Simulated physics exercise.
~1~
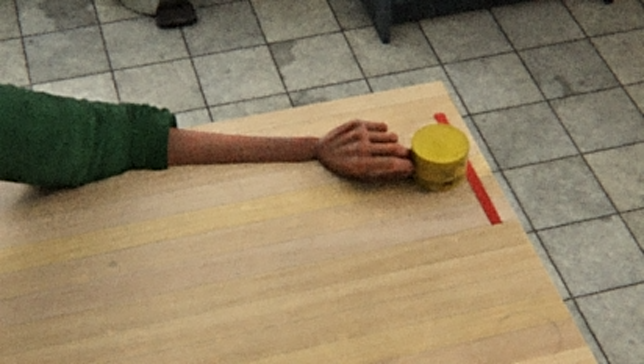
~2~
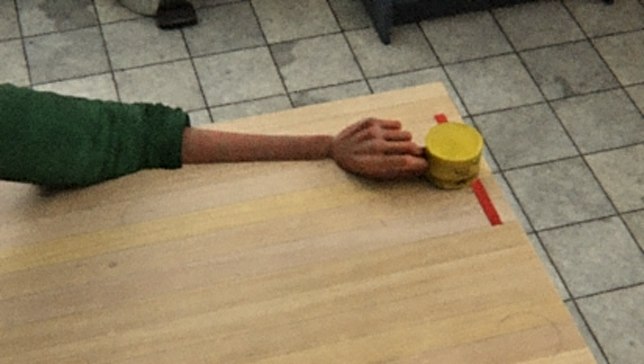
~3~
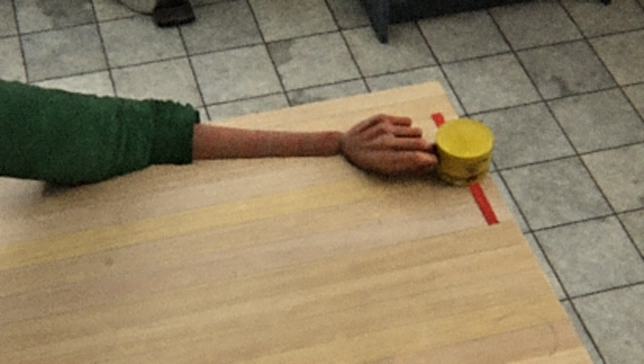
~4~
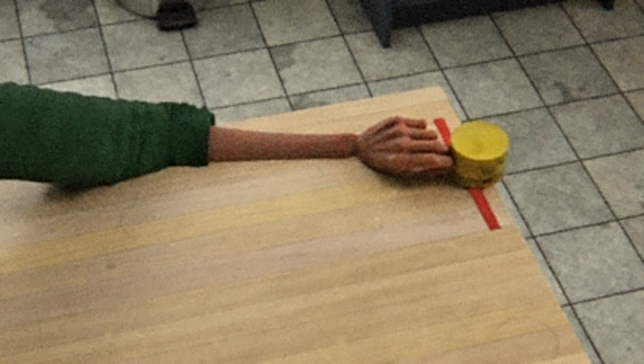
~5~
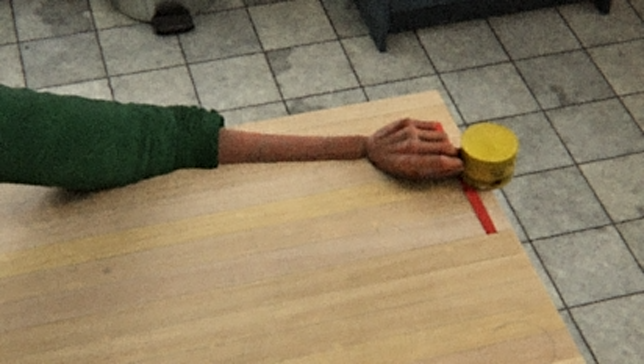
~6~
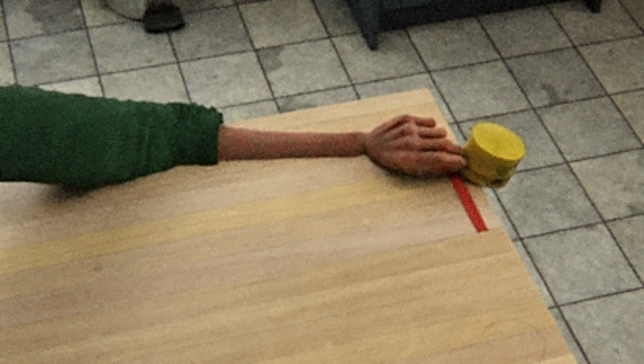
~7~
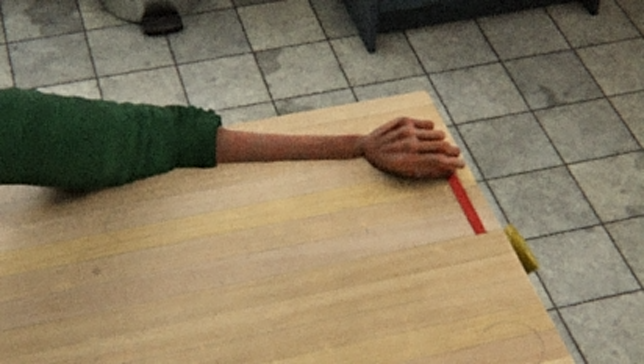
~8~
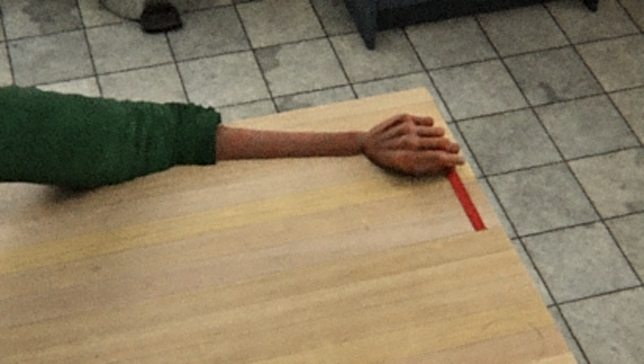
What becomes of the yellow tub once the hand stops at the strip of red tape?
The yellow tub tips over the edge of the table and falls out of view, while the hand stays by the tape.
